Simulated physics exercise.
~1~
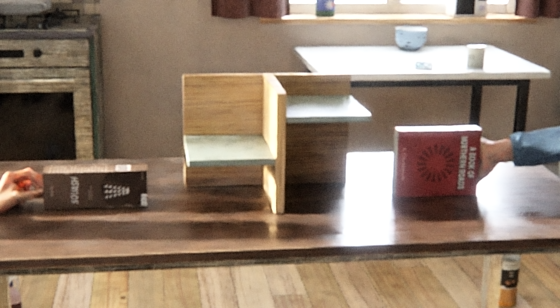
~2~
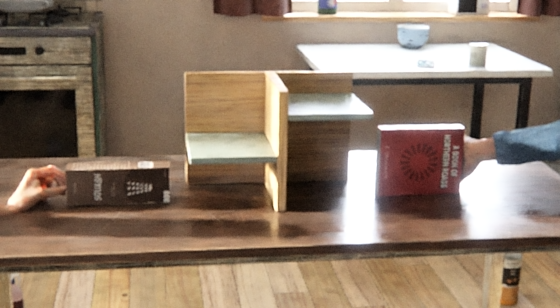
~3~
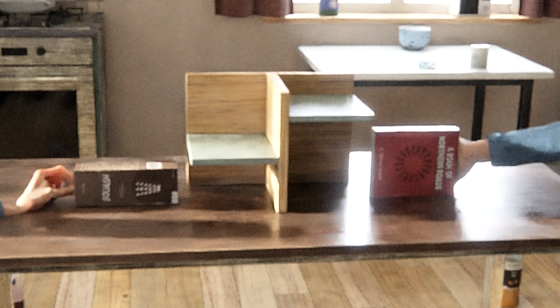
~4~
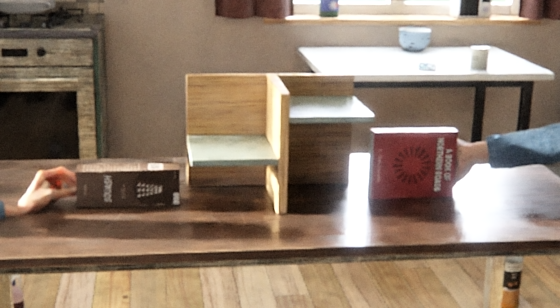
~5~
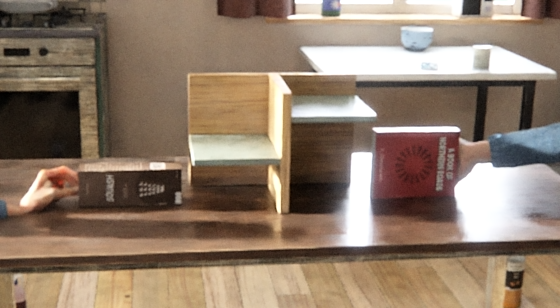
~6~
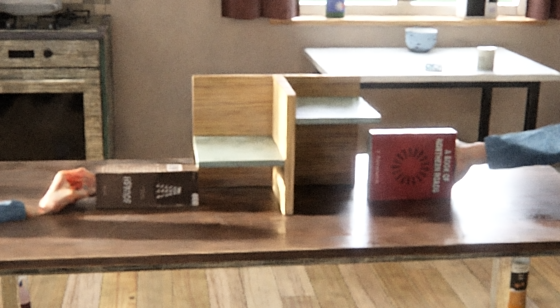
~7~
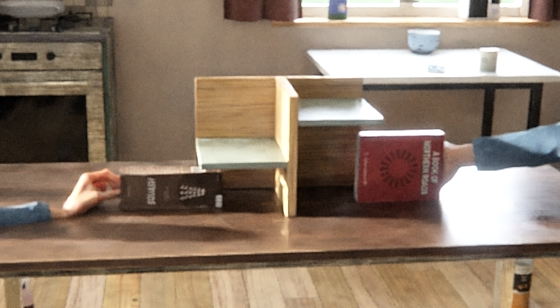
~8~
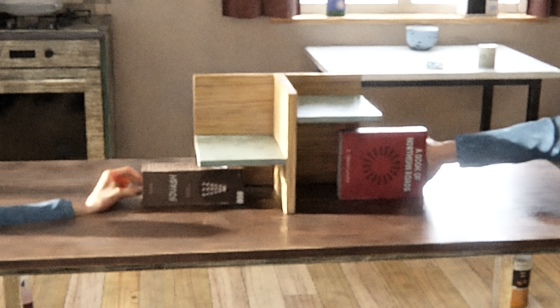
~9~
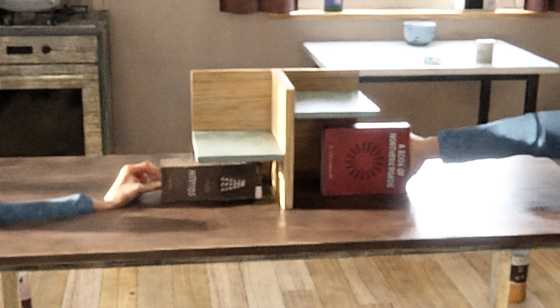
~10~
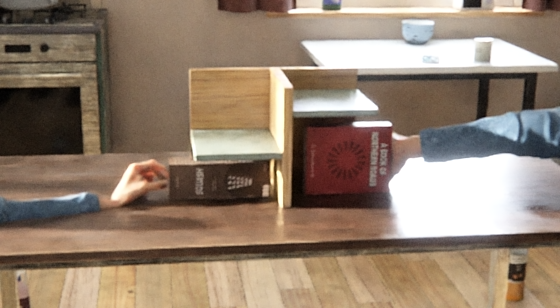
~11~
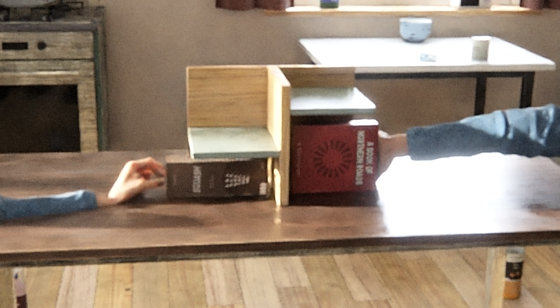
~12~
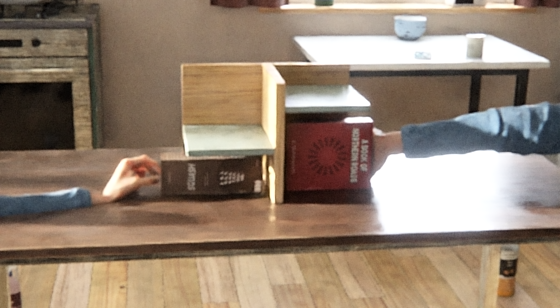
Two hands slid a dark brown carton and a red book toward each other from opposite ends of a table, and each went beneath its side of a wooden two-sided shelf, ending up tucked under on either side of the divider.
